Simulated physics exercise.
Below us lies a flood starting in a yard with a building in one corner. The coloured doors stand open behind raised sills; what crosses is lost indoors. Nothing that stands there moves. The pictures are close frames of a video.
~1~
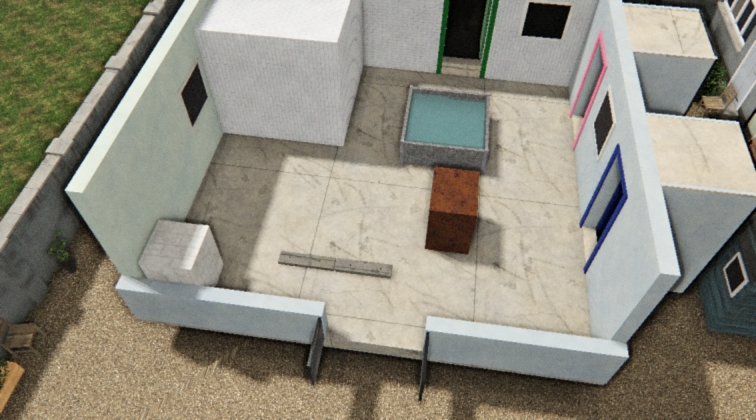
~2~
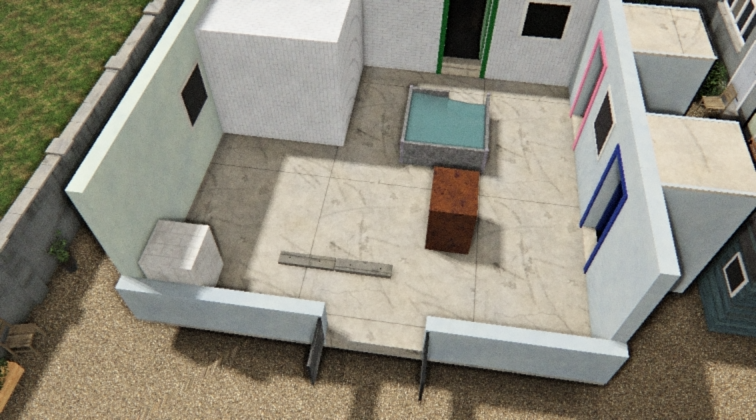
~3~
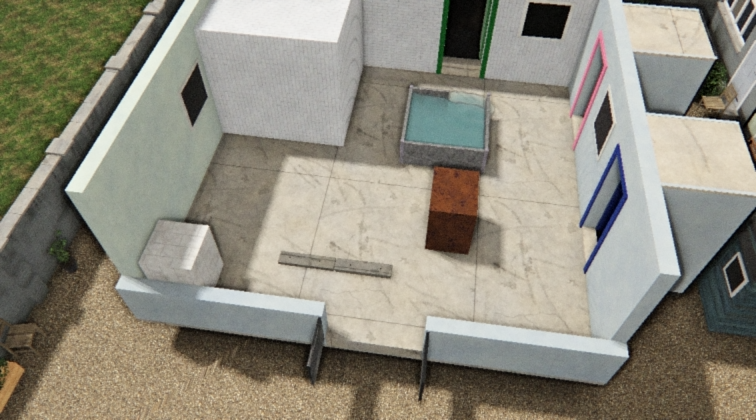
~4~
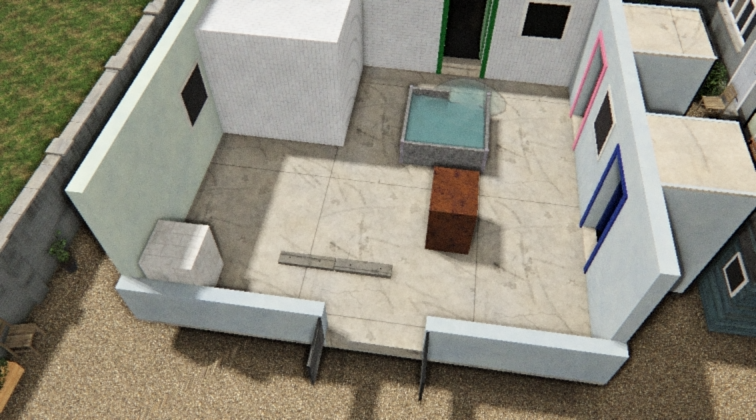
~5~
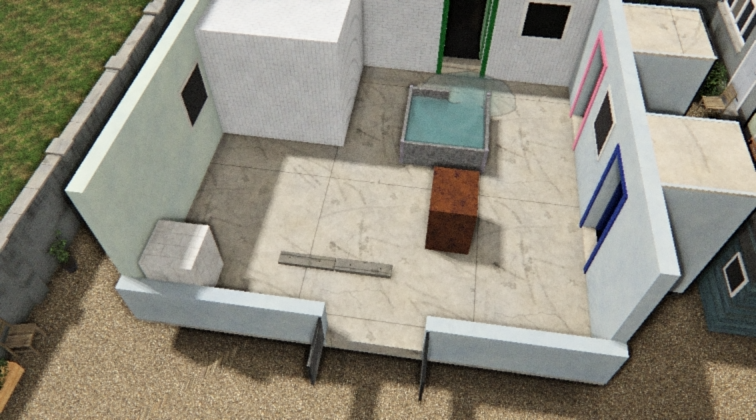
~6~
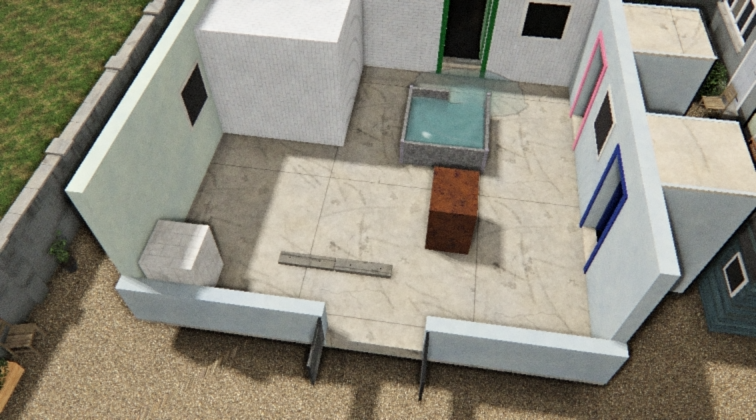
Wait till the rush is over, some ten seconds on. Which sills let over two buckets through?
The pink door admits no more than that; the green door admits no more than that; the blue door admits no more than that.
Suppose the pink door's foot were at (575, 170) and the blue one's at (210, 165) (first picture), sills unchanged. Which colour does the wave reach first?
First comes the green-painted one.
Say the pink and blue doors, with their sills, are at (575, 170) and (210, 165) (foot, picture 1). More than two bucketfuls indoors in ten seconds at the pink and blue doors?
The pink one keeps below it, the blue one takes less.
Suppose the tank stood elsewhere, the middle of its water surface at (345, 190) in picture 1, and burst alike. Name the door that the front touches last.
The blue door.
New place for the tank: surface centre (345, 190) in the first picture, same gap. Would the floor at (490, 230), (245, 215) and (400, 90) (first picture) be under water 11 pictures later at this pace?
In that order: No water, no water, under water.
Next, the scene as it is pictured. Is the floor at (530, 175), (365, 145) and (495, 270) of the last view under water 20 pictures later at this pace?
In that order: Covered, wet, free of water.
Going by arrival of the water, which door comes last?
The blue one.
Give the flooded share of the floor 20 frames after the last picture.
Close to 30 %.
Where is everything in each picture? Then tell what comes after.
Still water in the open tank at (447, 120), in the first frame.
Water pours out on the open tank's far side and has run to a hidden place, in the second frame.
The front is at a hidden place, out from the gap on the open tank's far side, in the third frame.
The front is at (478, 82), out from the gap on the open tank's far side, in the fourth frame.
Water pours out on the open tank's far side and has run to (496, 79), in the fifth frame.
Water pours out on the open tank's far side and has run to (514, 81), in the sixth frame.
A moment on, water covers 10 % of the floor; the pink door not reached, the green door under two buckets in, the blue door not reached.
Next, water covers 15 % of the floor; the pink door wet at the sill, nothing in, the green door under two buckets in, the blue door not reached.
Then, water covers 30 % of the floor; the pink door under two buckets in, the green door under two buckets in, the blue door wet at the sill, nothing in.
Later, water covers 60 % of the floor; the pink door under two buckets in, the green door under two buckets in, the blue door wet at the sill, nothing in.
In the end, water covers 75 % of the floor; the pink door under two buckets in, the green door under two buckets in, the blue door wet at the sill, nothing in.
